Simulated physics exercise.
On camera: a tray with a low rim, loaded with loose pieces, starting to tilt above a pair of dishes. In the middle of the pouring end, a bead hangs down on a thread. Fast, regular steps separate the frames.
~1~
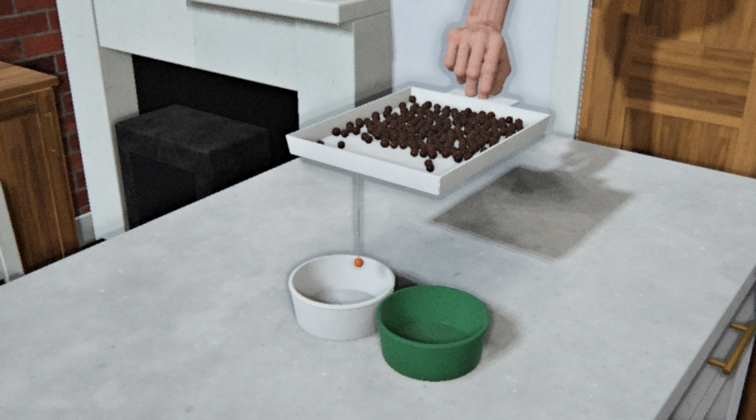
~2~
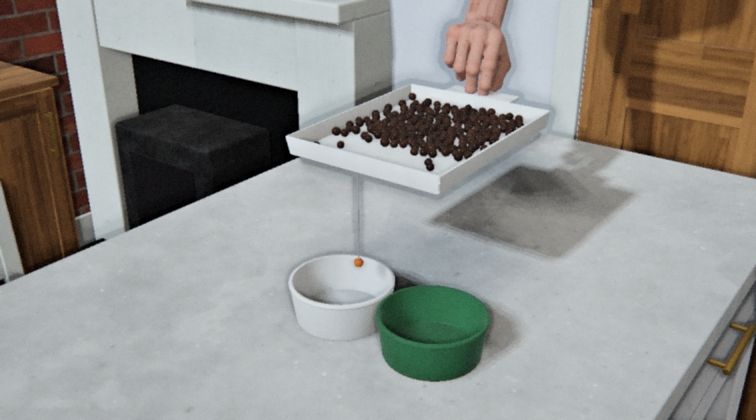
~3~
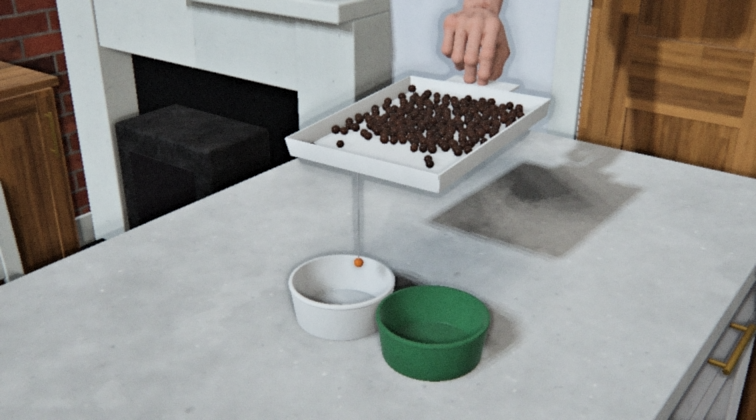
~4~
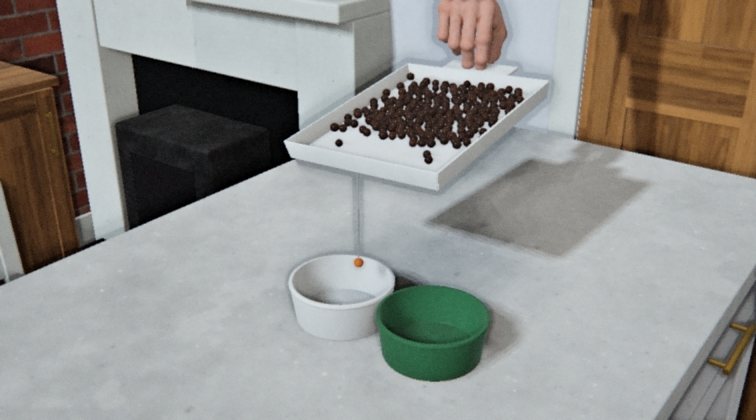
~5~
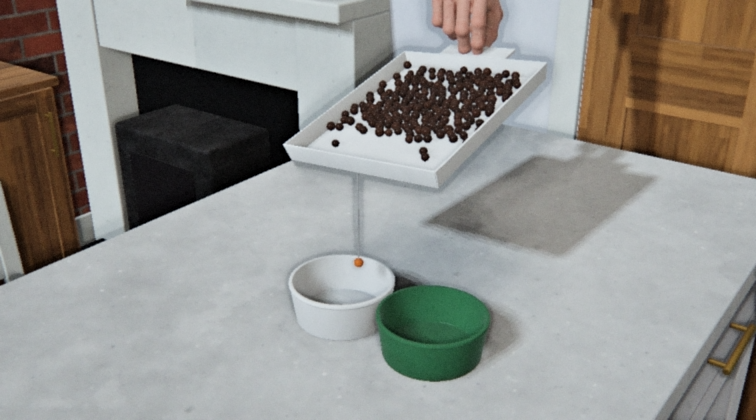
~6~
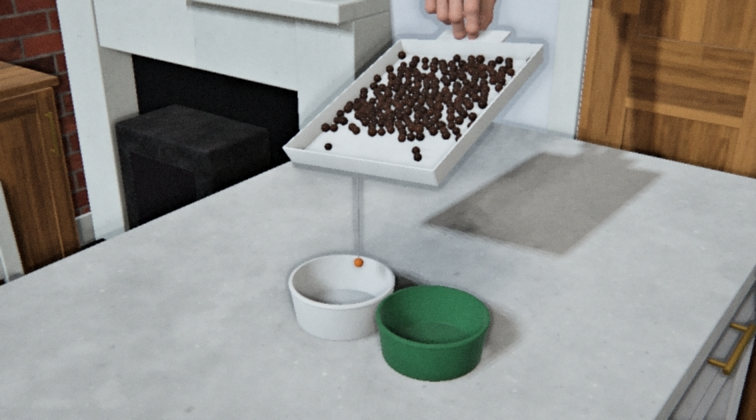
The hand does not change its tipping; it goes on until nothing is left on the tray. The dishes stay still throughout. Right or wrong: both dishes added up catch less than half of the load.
Right, they catch less than half.
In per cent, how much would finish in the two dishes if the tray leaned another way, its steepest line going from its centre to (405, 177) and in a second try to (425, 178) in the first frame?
In turn 90 and 90 in a hundred.
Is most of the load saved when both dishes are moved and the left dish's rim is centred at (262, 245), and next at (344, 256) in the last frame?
In order, they'd catch a major share, and next a minor share.
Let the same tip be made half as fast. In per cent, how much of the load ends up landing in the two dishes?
That comes to about 20 in every hundred.
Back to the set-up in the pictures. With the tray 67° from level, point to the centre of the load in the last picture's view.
Check around (321, 152) in the last picture.
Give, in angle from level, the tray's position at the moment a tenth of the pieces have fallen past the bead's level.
Around 70°, give or take.
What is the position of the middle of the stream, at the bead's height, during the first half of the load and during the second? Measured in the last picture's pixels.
About (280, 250), and after that about (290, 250).
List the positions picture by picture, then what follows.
The first picture shows corners of the pouring end (290, 135) and (439, 176), level; middle of the load (437, 129), chocolate balls; left dish (309, 315); right dish (401, 355); bead on its thread (359, 263).
The second picture shows corners of the pouring end (290, 136) and (439, 175), level; middle of the load (437, 127).
The third picture shows corners of the pouring end (289, 138) and (438, 174), tipped barely, lowest at the left corner; middle of the load (437, 120).
The fourth picture shows corners of the pouring end (288, 141) and (436, 172), tipped a little, lowest at the left corner; middle of the load (436, 111).
The fifth picture shows corners of the pouring end (287, 143) and (434, 170), tipped clearly, lowest at the left corner; middle of the load (432, 102).
The sixth picture shows corners of the pouring end (287, 146) and (432, 168), tipped clearly, lowest at the left corner; middle of the load (422, 100), every one on the move; left dish (309, 315); right dish (401, 355).
Just after the last frame, tray tipped steeply; the larger part on the tray; just a few in the left dish; about a tenth outside both; about a tenth in the air.
A moment on, tray tipped past a quarter turn; about a tenth on the tray; roughly a quarter in the left dish; roughly half outside both; roughly a quarter in the air.
Further on, tray tipped past a quarter turn; roughly a quarter in the left dish; the larger part outside both.
When it is over, tray tipped past a quarter turn; not one in the right dish; roughly a quarter in the left dish; roughly two thirds outside both.
